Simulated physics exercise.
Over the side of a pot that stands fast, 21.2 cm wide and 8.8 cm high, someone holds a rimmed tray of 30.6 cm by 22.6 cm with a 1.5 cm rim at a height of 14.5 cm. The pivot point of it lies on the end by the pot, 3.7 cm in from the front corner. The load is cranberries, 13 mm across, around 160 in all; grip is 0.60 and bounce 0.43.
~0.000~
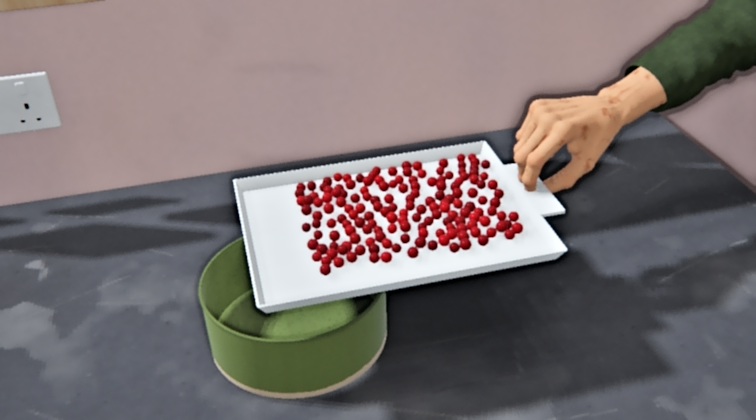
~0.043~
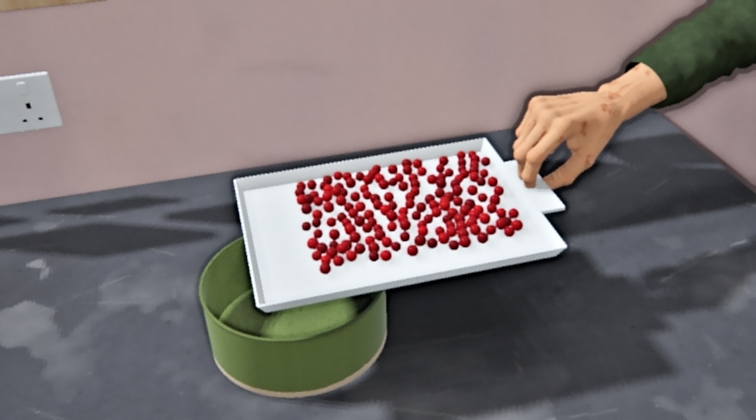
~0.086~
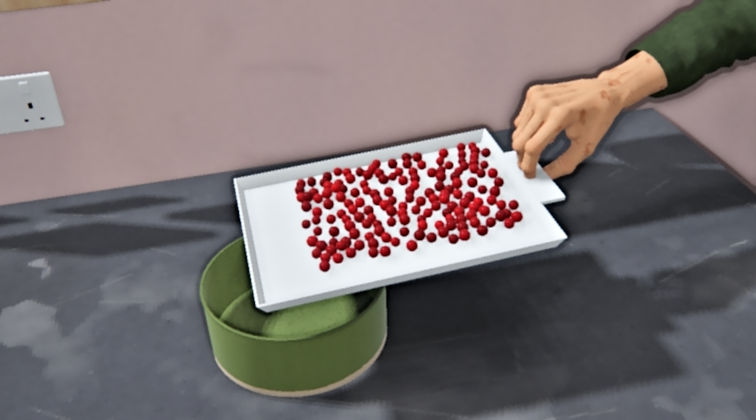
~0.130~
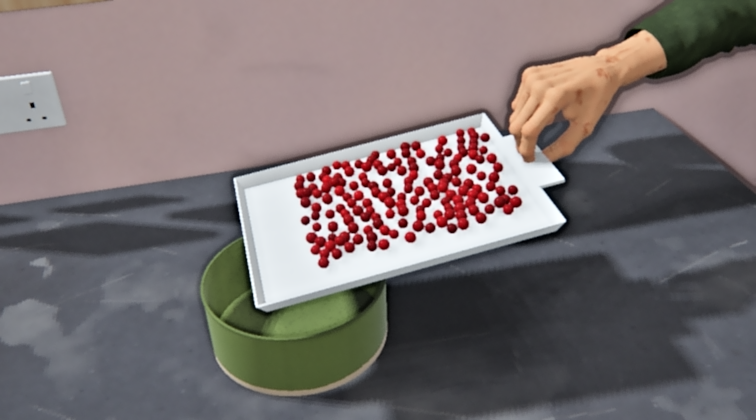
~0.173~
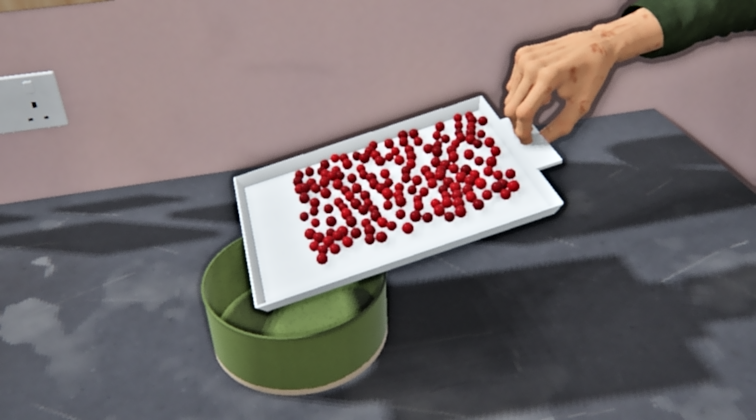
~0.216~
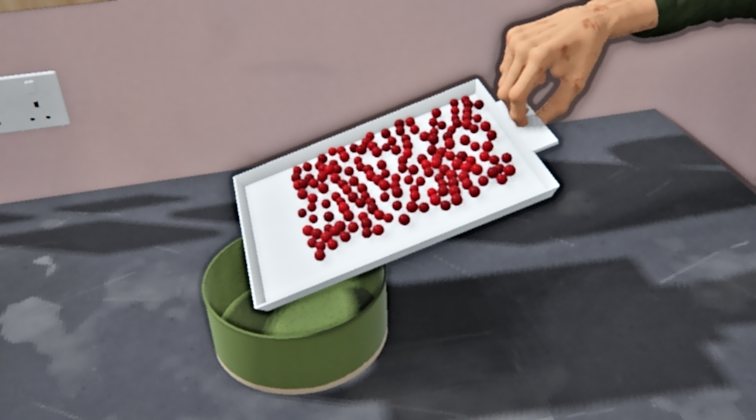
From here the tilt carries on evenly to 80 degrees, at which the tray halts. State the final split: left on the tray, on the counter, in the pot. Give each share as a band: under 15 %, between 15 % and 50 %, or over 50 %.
As I see it, left on the tray: I expect a stray few to finish up there; counter: I expect the majority share to finish up there; pot: I expect a reasonable chunk to finish up there.
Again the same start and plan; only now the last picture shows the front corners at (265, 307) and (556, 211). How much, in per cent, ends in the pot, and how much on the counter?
The pot gets 0 and the counter 100.
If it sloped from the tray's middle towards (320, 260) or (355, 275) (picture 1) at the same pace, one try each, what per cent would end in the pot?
Roughly 0 per cent on the first try and 0 per cent on the second.
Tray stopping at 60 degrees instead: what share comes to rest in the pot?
In that case it comes to about 20 in a hundred.
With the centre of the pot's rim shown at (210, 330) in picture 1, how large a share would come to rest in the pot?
Roughly 80 percent would end up there.
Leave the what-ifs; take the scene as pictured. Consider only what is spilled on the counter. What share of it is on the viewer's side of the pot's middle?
60 %.
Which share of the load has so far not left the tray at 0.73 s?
Value: About 60%.
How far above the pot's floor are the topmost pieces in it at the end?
I'd say near 2.0 centimetres.
Then, at 0.52 s, tilt 47 degrees; the tray holds 100 %, the pot 0 %.
After 0.73 s, tilt 69 degrees; the tray holds 60 %, the pot 5 %.
After 1.05 s, tilt 80 degrees; the tray holds 0 %, the pot 25 %.
In the end, at 1.7 s, tray 0 %, counter 75 %, pot 25 %.
